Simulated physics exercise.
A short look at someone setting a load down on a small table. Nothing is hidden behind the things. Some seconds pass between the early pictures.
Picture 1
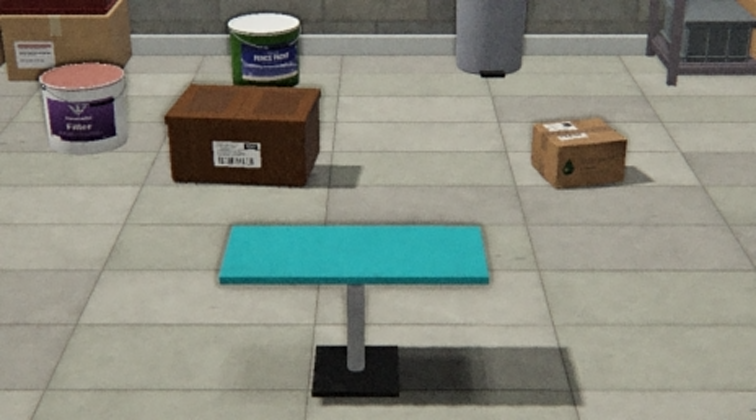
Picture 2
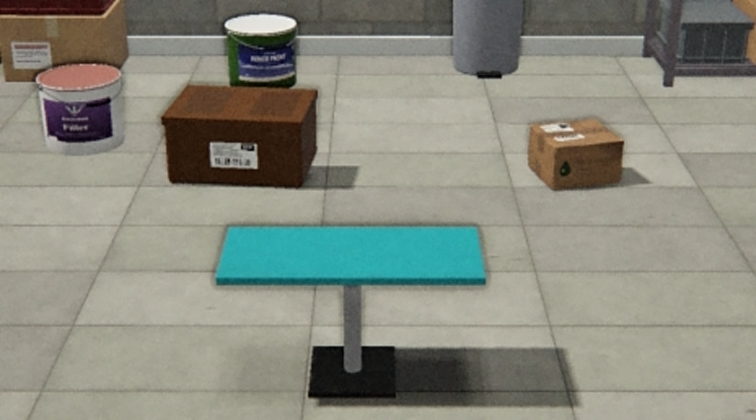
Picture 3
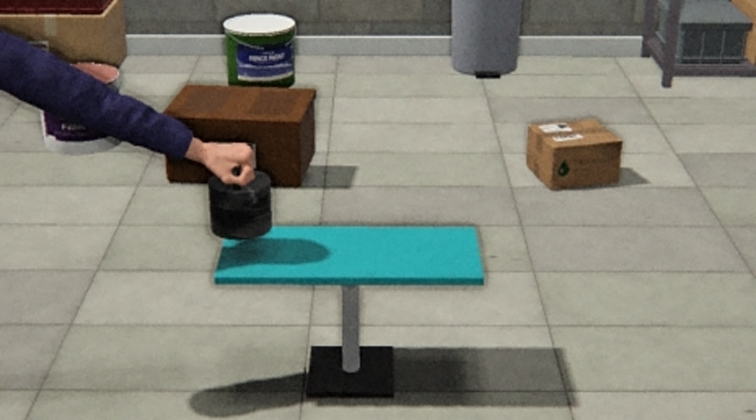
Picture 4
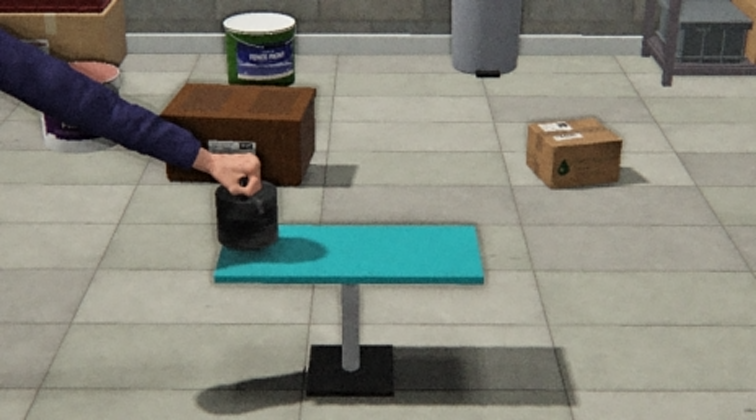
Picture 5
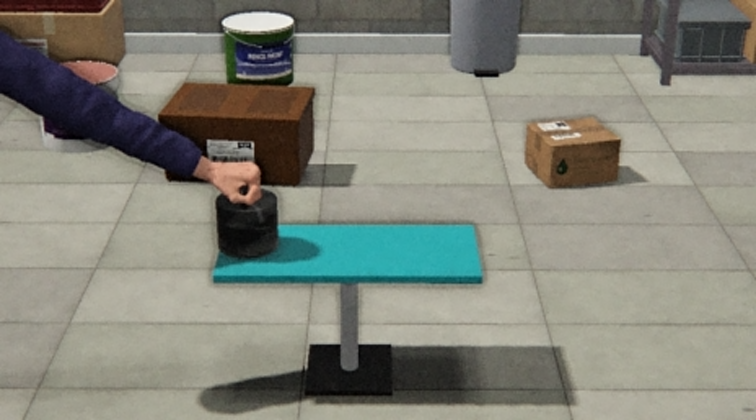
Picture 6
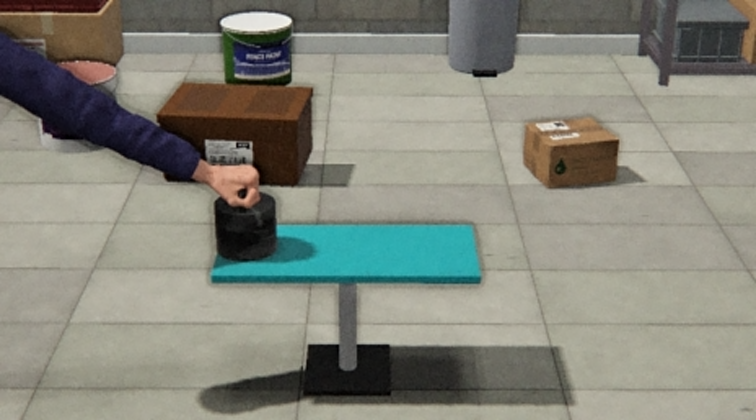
Hand in a dark blue sleeve lowering a black cylindrical object onto the left end of a turquoise table, still gripping it.
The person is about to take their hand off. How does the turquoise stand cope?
Here the turquoise stand goes over.
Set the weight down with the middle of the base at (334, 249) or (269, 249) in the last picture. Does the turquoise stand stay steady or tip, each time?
In turn it does not tip; tilts up.
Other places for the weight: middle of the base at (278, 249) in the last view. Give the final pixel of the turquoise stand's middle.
Resting at (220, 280).
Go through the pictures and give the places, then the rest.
Turquoise stand (355, 254), in the first frame.
Turquoise stand (352, 255), in the second frame.
Still on the way; turquoise stand (350, 255); weight (241, 204), in the third frame.
Still on the way; turquoise stand (350, 254); weight (247, 214), in the fourth frame.
Still on the way; turquoise stand (349, 253); weight (247, 222), in the fifth frame.
In place, still held; turquoise stand (347, 253); weight (246, 226), in the sixth frame.
Then, 0.40 s past the last view, turquoise stand leaning 18° off how it started near (301, 247).
Then, 0.54 s past the last view, turquoise stand leaning 43° off how it started near (243, 259).
Then, 0.64 s past the last view, turquoise stand leaning 60° off how it started near (203, 273).
Finally, the turquoise stand overbalances, near (183, 277).
